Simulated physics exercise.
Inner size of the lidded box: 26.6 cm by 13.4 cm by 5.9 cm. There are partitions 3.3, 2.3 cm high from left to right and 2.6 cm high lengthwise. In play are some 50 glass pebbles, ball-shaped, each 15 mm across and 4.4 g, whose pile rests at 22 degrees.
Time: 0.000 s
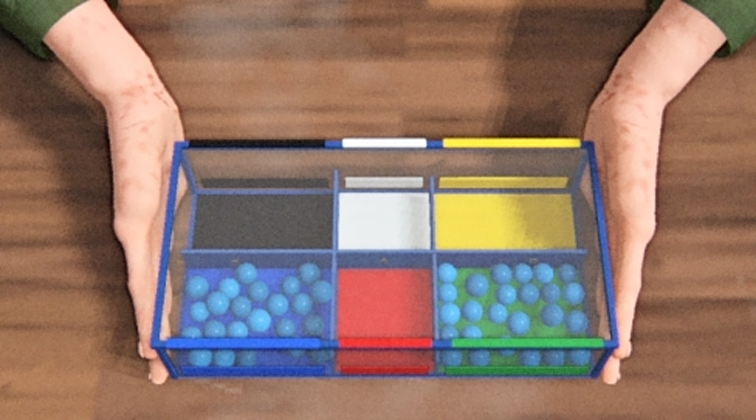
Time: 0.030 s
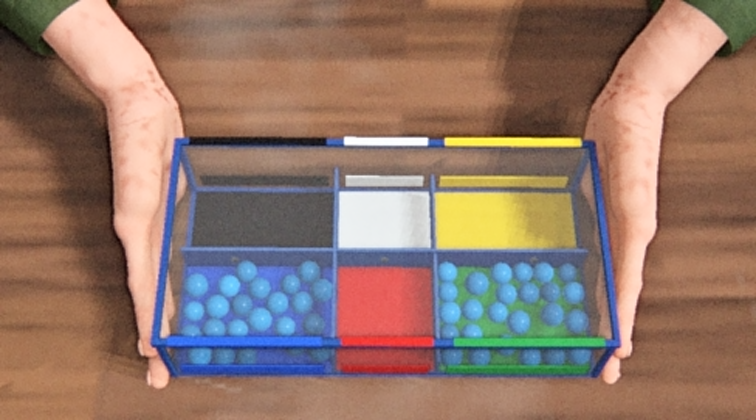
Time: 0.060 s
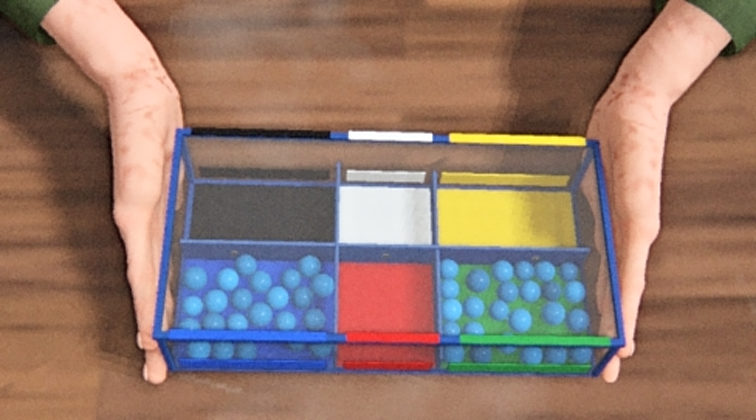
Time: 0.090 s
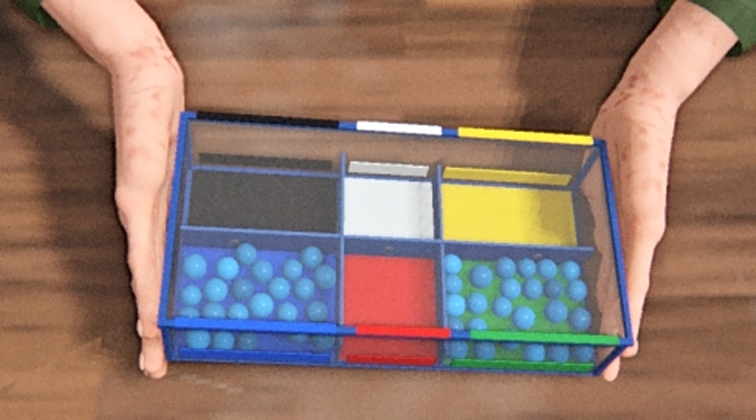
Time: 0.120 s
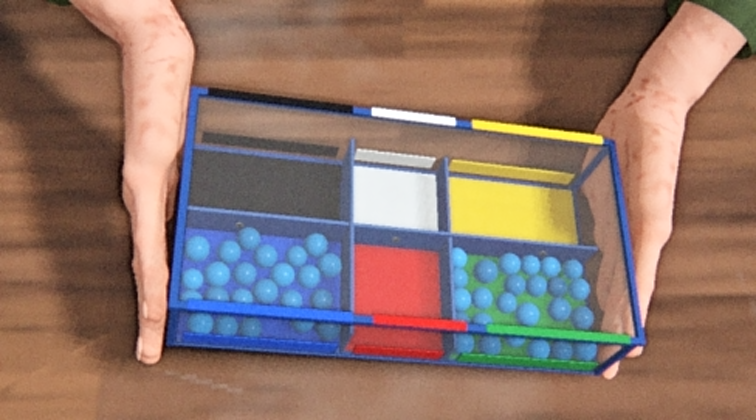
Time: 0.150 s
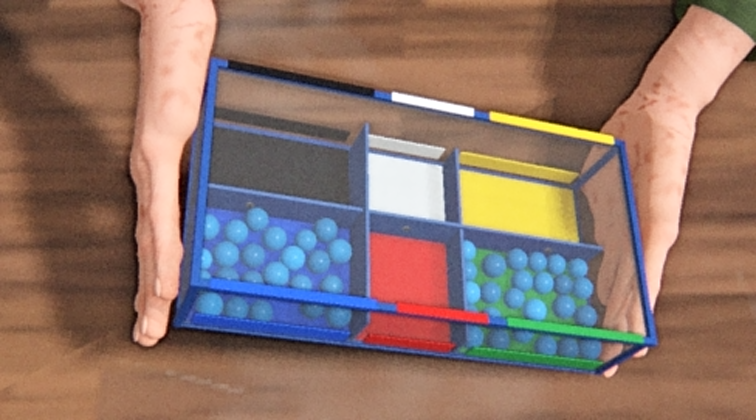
Two hands tilt a clear divided box of blue balls clockwise, raising its left side.
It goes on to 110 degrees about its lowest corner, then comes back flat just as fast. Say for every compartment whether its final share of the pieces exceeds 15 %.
Result: Red: Misses the mark; blue: Misses the mark; green: Passes the mark; yellow: Passes the mark; white: Misses the mark; black: Misses the mark.
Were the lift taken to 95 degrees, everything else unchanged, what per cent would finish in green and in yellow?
Then green would end with 70 per cent and yellow with 20 per cent.
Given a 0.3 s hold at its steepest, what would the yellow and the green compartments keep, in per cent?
Final amounts would be yellow 30% and green 70%.
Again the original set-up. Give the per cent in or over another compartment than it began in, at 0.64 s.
10 %.
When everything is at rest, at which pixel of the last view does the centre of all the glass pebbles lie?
I'd say roughly (532, 296).
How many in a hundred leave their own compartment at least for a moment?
Roughly 60 %.
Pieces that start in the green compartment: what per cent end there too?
Close to 80 in a hundred.
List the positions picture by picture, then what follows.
The first picture shows box tilt 0 degrees, front corners at (158, 342) and (612, 342); blue 50 %, green 50 %.
The second picture shows box tilt 1 degrees, front corners at (159, 340) and (613, 341).
The third picture shows box tilt 3 degrees, front corners at (160, 333) and (618, 340), lowest corner right back.
The fourth picture shows box tilt 7 degrees, front corners at (165, 320) and (626, 339), lowest corner right back.
The fifth picture shows box tilt 13 degrees, front corners at (177, 302) and (637, 339), lowest corner right back.
The sixth picture shows box tilt 20 degrees, front corners at (198, 280) and (648, 339), lowest corner right back; blue 50 %, green 50 %. The box's pace is about 220 degrees a second.
After 0.64 s, tilt 110 degrees; red 5 %, blue 40 %, green 50 %.
After 0.97 s, tilt 46 degrees; red 5 %, green 70 %, yellow 25 %.
Then, at 1.39 s, tilt 0 degrees; red 5 %, green 70 %, yellow 25 %.
In the end, at 2.1 s, red 5 %, blue 0 %, green 70 %, yellow 25 %, white 0 %, black 0 %.
